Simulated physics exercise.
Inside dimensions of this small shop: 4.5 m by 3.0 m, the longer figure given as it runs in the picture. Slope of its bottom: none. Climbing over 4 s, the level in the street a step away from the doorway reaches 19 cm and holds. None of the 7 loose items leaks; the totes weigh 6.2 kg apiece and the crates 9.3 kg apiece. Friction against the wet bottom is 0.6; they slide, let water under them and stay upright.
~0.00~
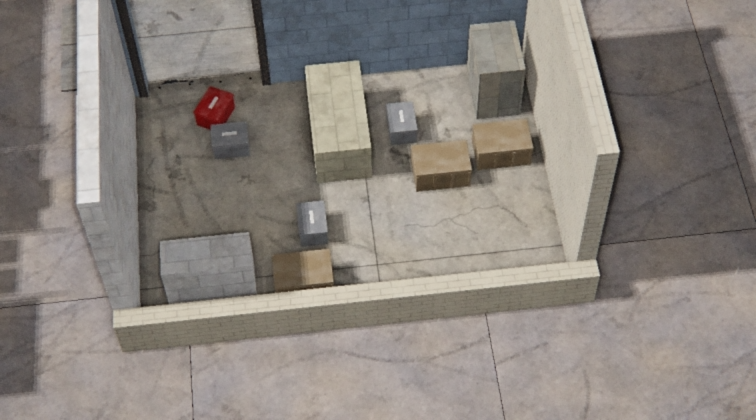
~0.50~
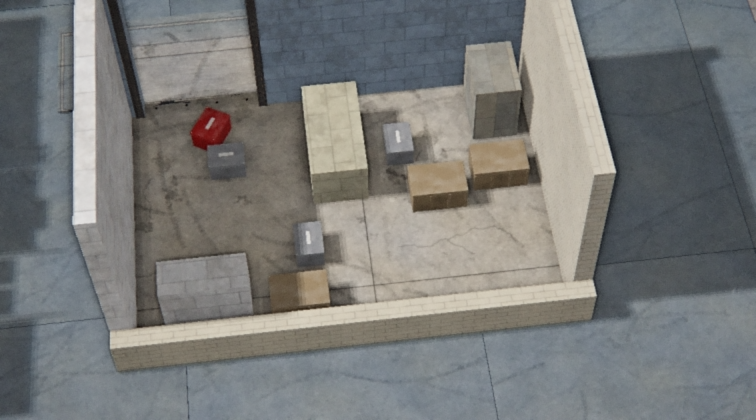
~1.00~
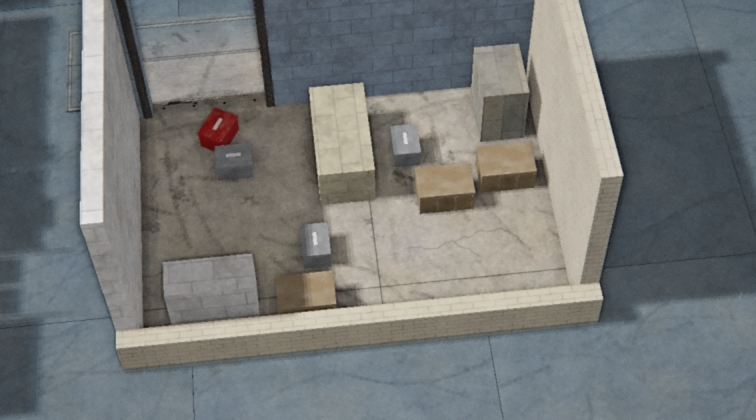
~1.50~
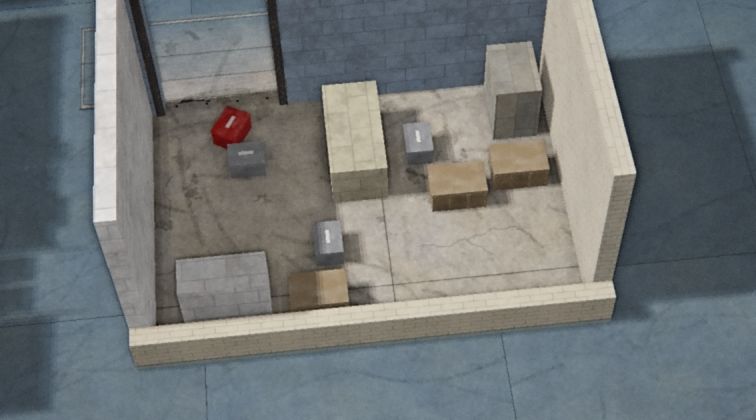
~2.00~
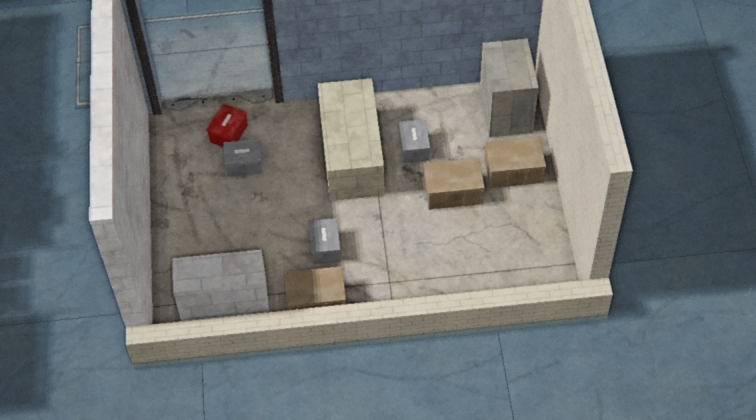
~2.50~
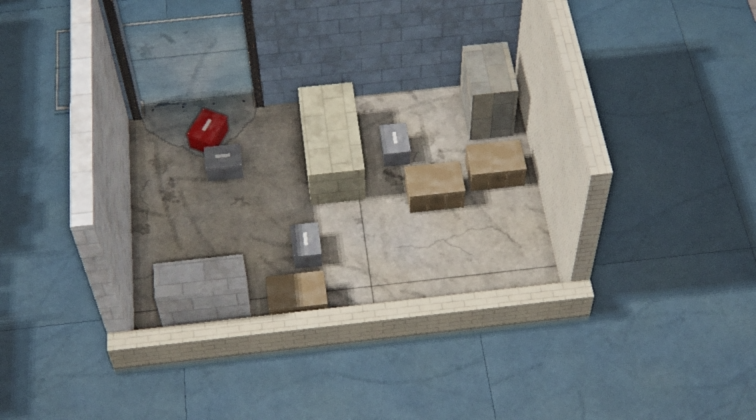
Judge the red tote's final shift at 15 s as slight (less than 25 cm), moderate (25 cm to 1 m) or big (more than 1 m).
Big.
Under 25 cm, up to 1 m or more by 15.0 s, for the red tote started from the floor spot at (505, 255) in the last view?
Result: It drifts a great deal.
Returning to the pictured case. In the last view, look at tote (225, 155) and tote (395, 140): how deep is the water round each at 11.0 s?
Depths: Near 10 cm, then near 4 cm.
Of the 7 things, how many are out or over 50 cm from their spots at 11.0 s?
By my reckoning, 4.
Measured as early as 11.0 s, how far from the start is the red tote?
It is about 350 cm out of place by then.
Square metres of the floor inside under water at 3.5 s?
The covered patch comes to about 2.0 m2.
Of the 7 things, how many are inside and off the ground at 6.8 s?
Tally: 3 of them.
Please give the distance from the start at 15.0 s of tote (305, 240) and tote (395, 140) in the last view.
250 cm and 60 cm respectively.
After 3.5 s the red tote is near (212, 130), 0.1 m from its start, aground; 0 afloat.
After 6.8 s the red tote is near (326, 249), 2.1 m from its start, afloat; 3 afloat.
After 11.0 s the red tote is near (517, 161), 3.5 m from its start, afloat; 6 afloat.
After 15.0 s the red tote is near (483, 143), 3.1 m from its start, afloat; 7 afloat.
